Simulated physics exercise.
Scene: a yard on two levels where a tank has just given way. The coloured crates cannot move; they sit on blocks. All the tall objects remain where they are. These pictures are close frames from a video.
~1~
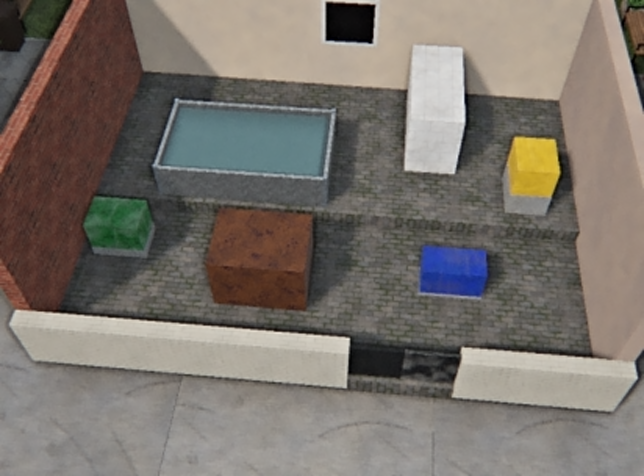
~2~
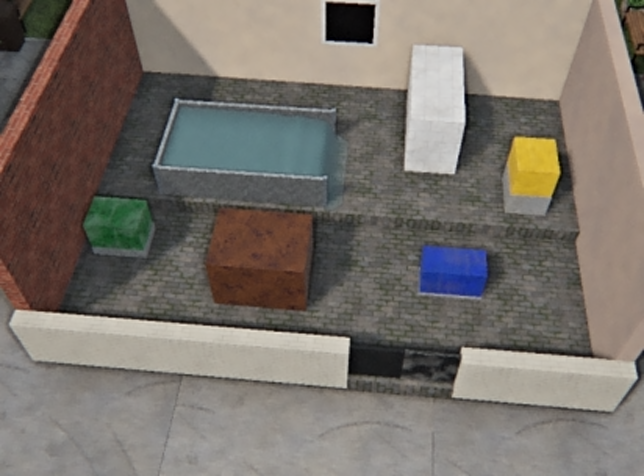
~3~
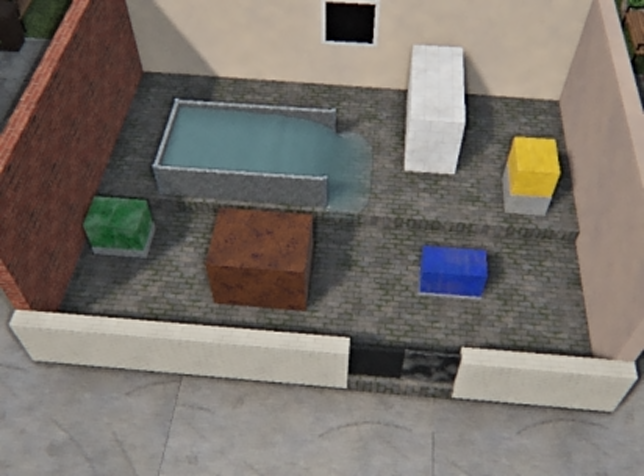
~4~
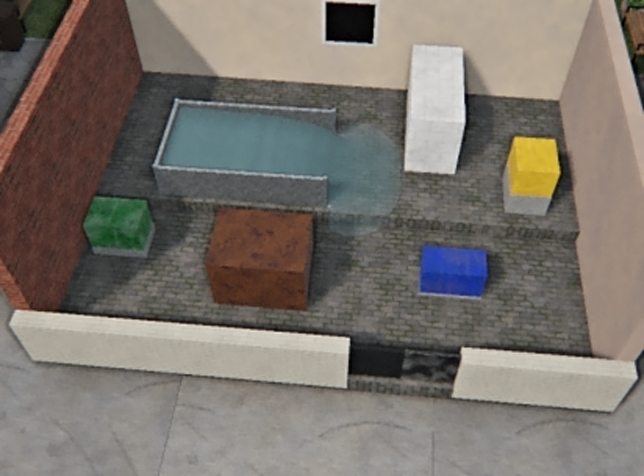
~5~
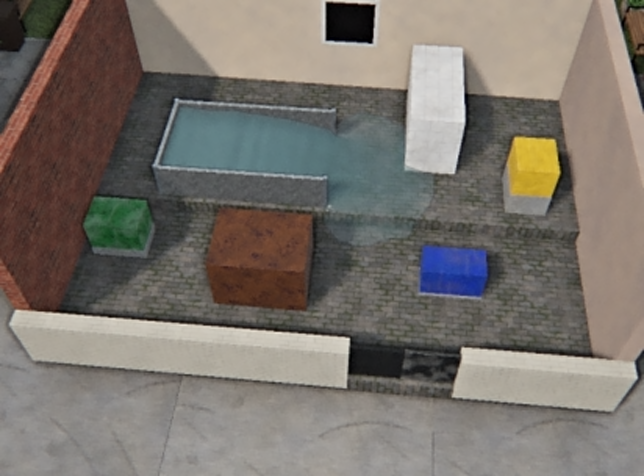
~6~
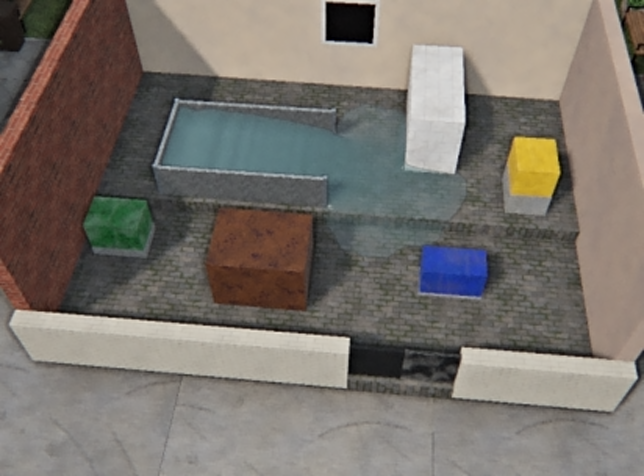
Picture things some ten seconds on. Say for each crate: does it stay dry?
Blue crate: No, it gets wet; yellow crate: Yes, it stays dry; green crate: Yes, it stays dry.
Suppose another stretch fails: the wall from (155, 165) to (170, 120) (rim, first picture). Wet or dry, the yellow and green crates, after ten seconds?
My take: The yellow one stays clear, while the green one gets flooded.
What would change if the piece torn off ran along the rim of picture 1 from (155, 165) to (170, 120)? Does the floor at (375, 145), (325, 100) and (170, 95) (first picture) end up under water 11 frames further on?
In the order given, the spots are not soaked, not soaked and swamped.
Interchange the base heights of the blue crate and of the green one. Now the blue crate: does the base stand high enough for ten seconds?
My guess is that the blue one is inundated.
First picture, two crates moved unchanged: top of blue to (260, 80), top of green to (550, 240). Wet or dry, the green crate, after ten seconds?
The green one is reached.
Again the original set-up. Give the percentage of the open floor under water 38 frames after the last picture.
That should be about 80 %.
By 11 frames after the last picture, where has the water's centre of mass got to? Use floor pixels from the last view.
(351, 175).
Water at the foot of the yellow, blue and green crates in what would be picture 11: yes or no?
Yellow: Wet, blue: Wet, green: Dry.
A moment on, water covers 20 % of the floor; the blue crate water round its plinth, the yellow crate water round its plinth, the green crate not reached.
Next, water covers 35 % of the floor; the blue crate water round its plinth, the yellow crate water round its plinth, the green crate not reached.
Then, water covers 55 % of the floor; the blue crate water round its plinth, the yellow crate water round its plinth, the green crate not reached.
Later, water covers 80 % of the floor; the blue crate water round its plinth, the yellow crate water round its plinth, the green crate not reached.
In the end, water covers 100 % of the floor; the blue crate was topped, the yellow crate stayed above the water, the green crate stayed above the water.
